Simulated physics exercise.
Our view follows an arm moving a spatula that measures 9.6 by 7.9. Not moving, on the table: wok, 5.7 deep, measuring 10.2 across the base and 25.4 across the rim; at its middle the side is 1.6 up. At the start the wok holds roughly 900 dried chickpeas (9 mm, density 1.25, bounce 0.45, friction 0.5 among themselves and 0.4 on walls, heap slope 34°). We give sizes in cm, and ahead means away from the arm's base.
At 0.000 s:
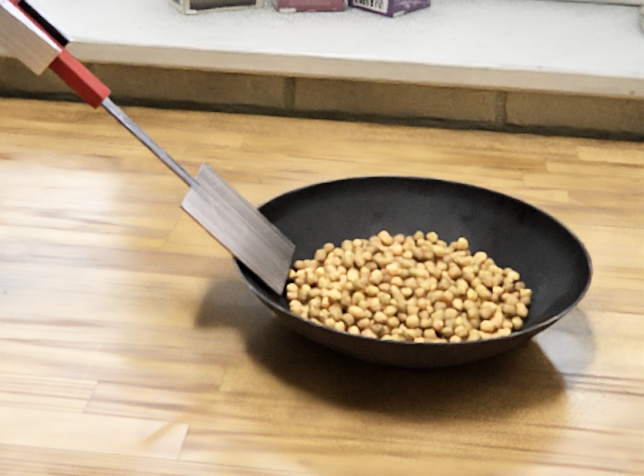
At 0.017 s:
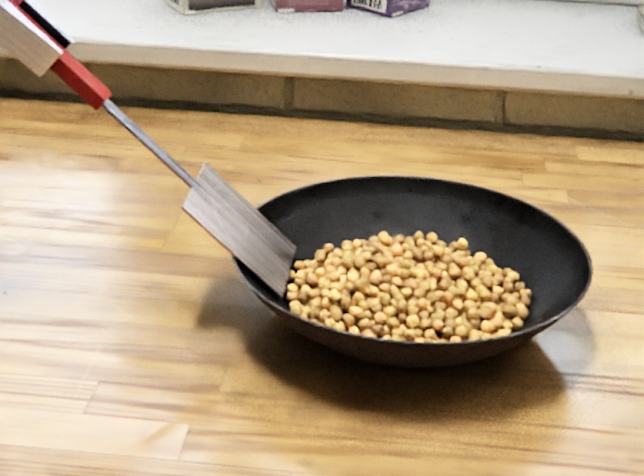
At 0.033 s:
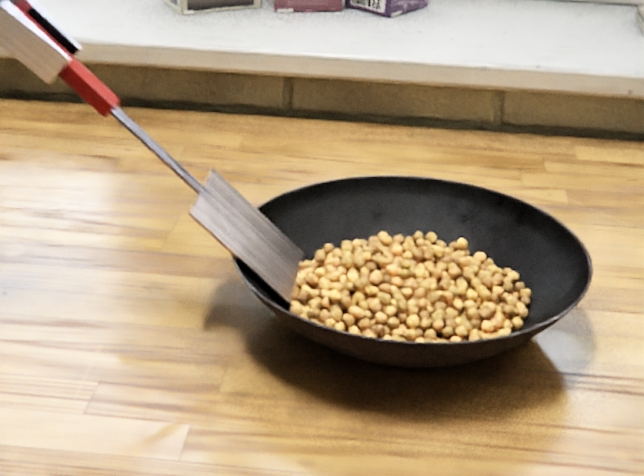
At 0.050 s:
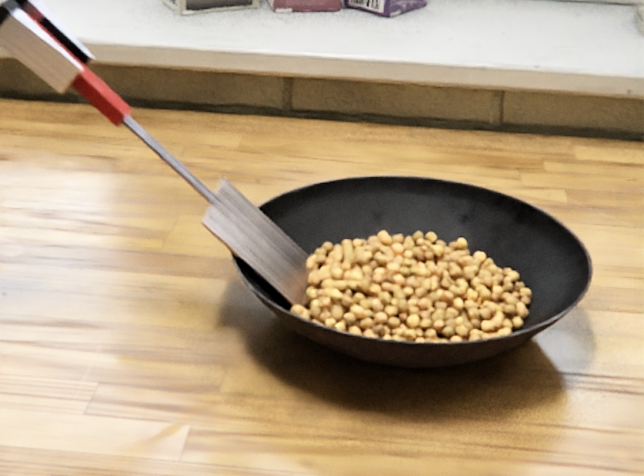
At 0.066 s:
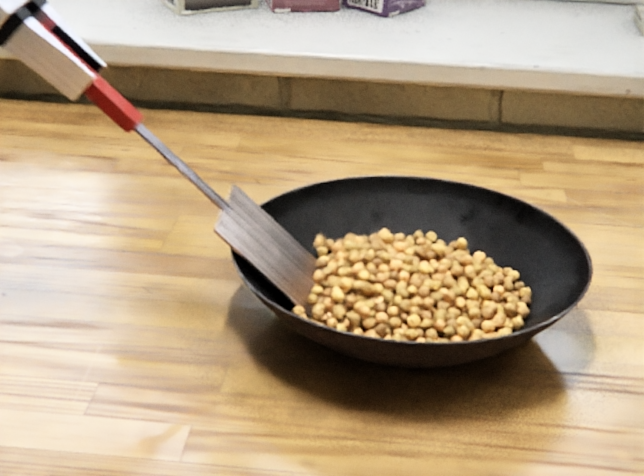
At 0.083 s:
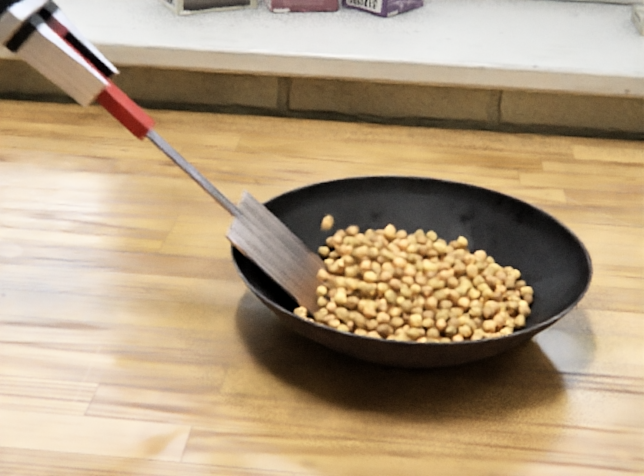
A spatula with a red-collared handle slides a short way rightward into a black wok, nudging the edge of heaped chickpeas.
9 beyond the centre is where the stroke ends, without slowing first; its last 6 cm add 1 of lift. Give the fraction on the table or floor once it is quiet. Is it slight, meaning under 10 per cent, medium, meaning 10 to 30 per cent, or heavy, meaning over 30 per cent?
It is medium, from 10 to 30 per cent.
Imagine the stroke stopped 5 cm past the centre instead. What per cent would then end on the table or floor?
My guess would be around 0 per cent.
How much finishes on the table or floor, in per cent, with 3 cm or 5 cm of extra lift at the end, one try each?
25 and 15 per cent.
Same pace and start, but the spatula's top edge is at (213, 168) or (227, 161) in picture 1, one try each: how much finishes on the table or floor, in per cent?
First try around 25 percent, second around 30 percent.
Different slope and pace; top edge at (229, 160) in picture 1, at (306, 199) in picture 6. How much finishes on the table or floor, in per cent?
40 per cent.
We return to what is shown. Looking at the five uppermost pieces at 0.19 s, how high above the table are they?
About 6 cm.
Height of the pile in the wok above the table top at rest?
Height at rest: Roughly 7.0 cm.
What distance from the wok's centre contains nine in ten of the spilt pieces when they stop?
25 cm.
By 0.19 s, sloping 43°, highest piece 11 above the table; 899 in the wok, 1 on the blade or in flight.
By 0.30 s, sloping 43°, highest piece 6 above the table; 900 in the wok.
By 0.55 s, sloping 43°, highest piece 7 above the table; 737 in the wok, 152 on the table or floor, 11 on the blade or in flight.
By 1.60 s, sloping 43°, highest piece 7 above the table; 731 in the wok, 169 on the table or floor.
Final count, 731 in the wok, 169 on the table or floor. That is 19 % on the table or floor.
